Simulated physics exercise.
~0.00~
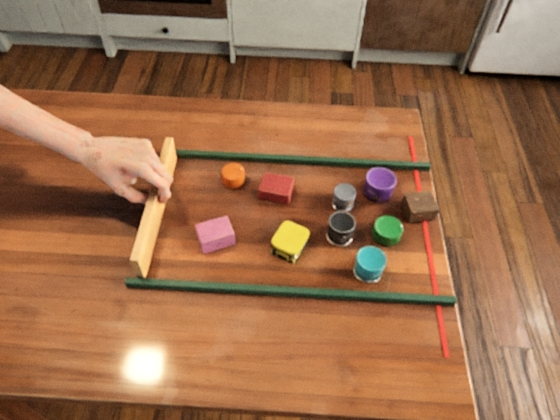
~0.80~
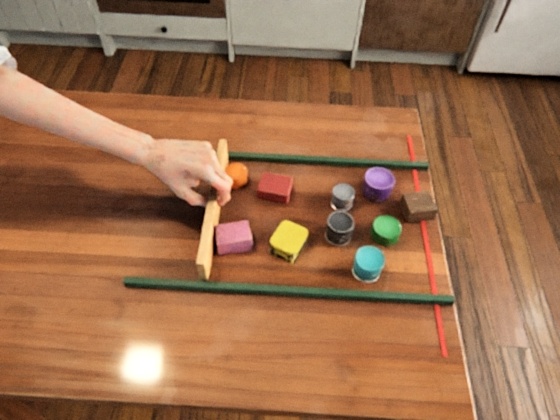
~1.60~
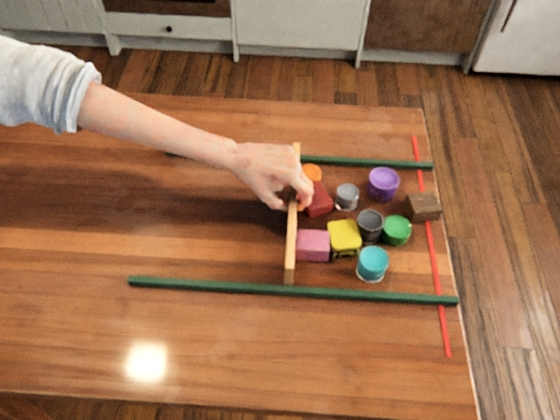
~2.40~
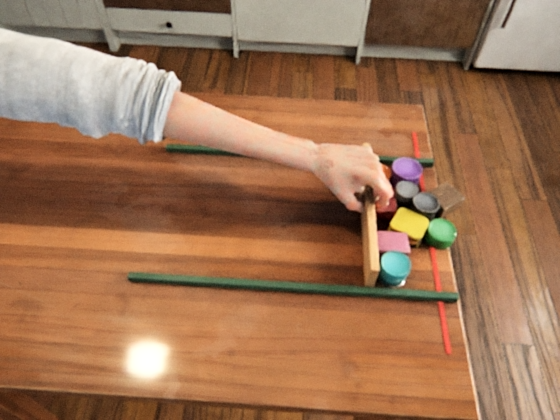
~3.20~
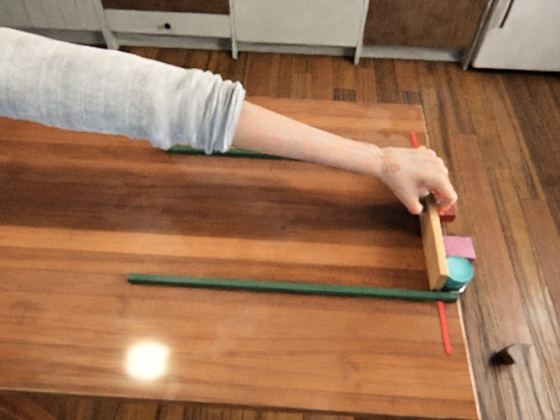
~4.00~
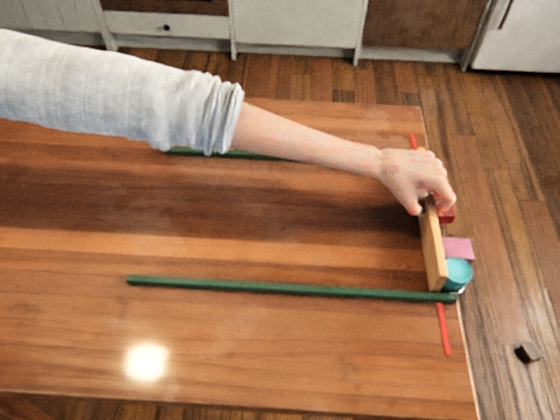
A hand slid an upright wooden board rightward between two green strips, gathering colorful blocks and small tubs and pushing them past the red tape, until most dropped off the table's edge, leaving the red block, pink block and turquoise tub beside the board.
